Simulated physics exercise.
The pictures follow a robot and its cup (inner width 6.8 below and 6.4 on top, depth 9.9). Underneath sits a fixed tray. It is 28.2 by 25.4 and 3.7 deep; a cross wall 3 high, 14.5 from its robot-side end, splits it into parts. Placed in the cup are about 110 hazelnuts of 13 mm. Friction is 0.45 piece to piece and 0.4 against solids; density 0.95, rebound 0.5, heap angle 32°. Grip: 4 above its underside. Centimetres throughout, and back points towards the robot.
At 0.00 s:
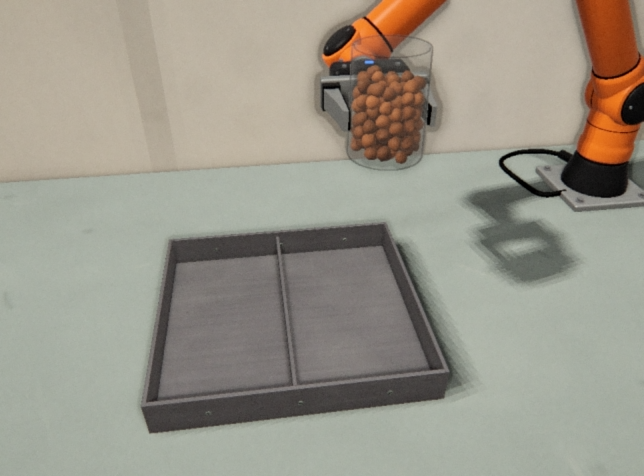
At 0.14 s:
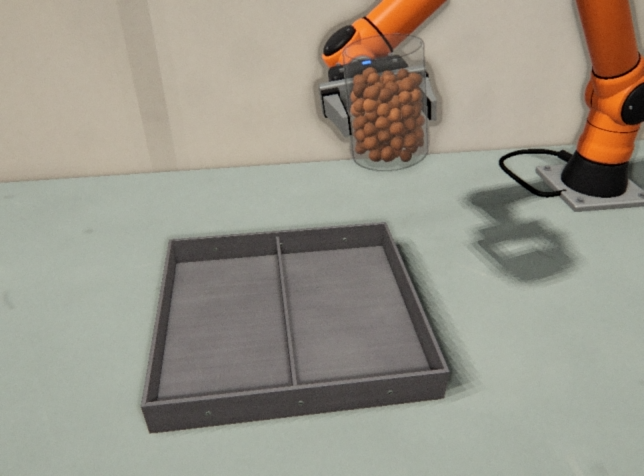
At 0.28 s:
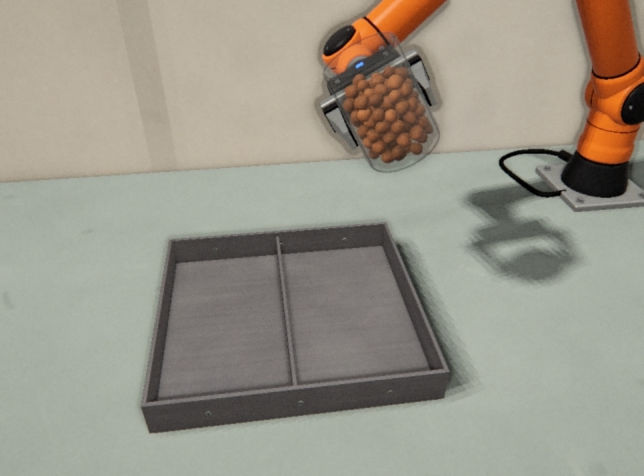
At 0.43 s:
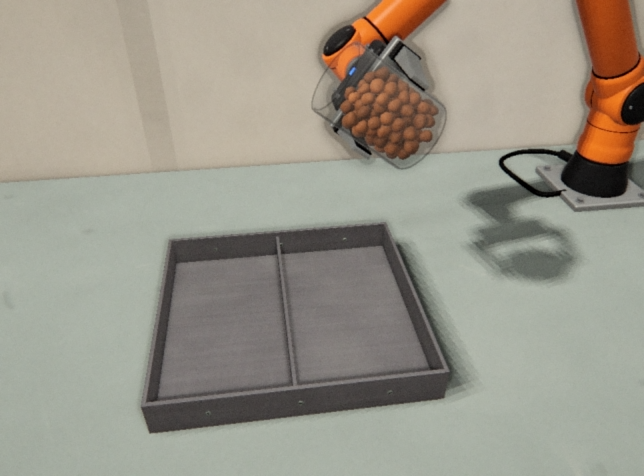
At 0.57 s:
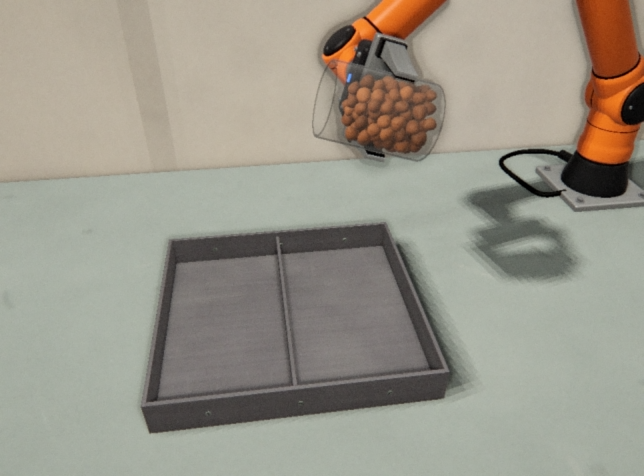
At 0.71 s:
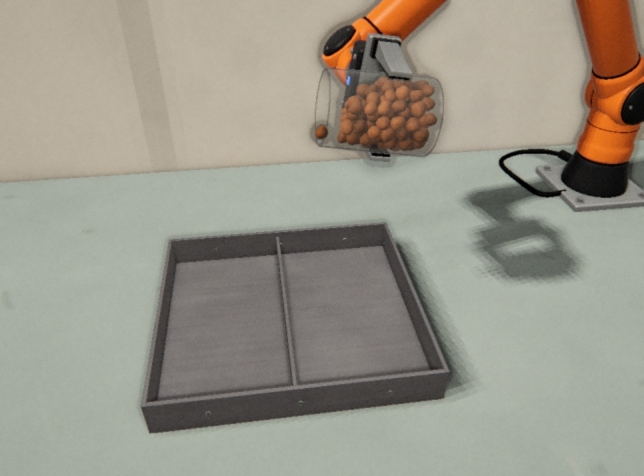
An orange robot arm gripping a clear cup of brown hazelnuts above a gray divided tray tilted it leftward until it lay nearly sideways, and the nuts shifted inside, one rolling near the rim.
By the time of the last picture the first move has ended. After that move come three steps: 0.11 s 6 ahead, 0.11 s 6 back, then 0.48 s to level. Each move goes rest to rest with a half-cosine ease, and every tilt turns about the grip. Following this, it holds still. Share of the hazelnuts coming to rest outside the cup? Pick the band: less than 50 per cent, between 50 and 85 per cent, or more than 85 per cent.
The share is between 50 and 85 per cent.
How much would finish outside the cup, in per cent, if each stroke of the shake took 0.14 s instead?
Then about 45 per cent.
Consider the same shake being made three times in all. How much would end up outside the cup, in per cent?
Then roughly 95 percent.
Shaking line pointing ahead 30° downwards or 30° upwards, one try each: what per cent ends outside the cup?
Near 30 and 90 percent respectively.
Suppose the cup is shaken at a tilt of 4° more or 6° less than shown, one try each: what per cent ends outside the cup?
75 and 50 percent.
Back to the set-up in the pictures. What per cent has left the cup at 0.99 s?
60 %.
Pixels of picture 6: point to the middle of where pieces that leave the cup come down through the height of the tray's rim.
Close to pixel (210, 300).
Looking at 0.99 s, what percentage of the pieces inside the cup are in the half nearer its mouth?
50 %.
After 0.99 s, tilted 78° forward, highest piece 26 above the table; 43 in the cup, 66 in flight or on a rim.
After 1.27 s, tilted 16° forward, highest piece 29 above the table; 42 in the far-side part, 40 in the cup, 13 in the robot-side part, 11 on the table or floor, 3 in flight or on a rim.
After 1.61 s, level, highest piece 26 above the table; 42 in the far-side part, 40 in the cup, 14 on the table or floor, 13 in the robot-side part.
After 2.66 s, level, highest piece 25 above the table; 42 in the far-side part, 40 in the cup, 14 on the table or floor, 13 in the robot-side part.
At rest, 42 in the far-side part, 40 in the cup, 14 on the table or floor, 13 in the robot-side part. That is 63 % outside the cup.
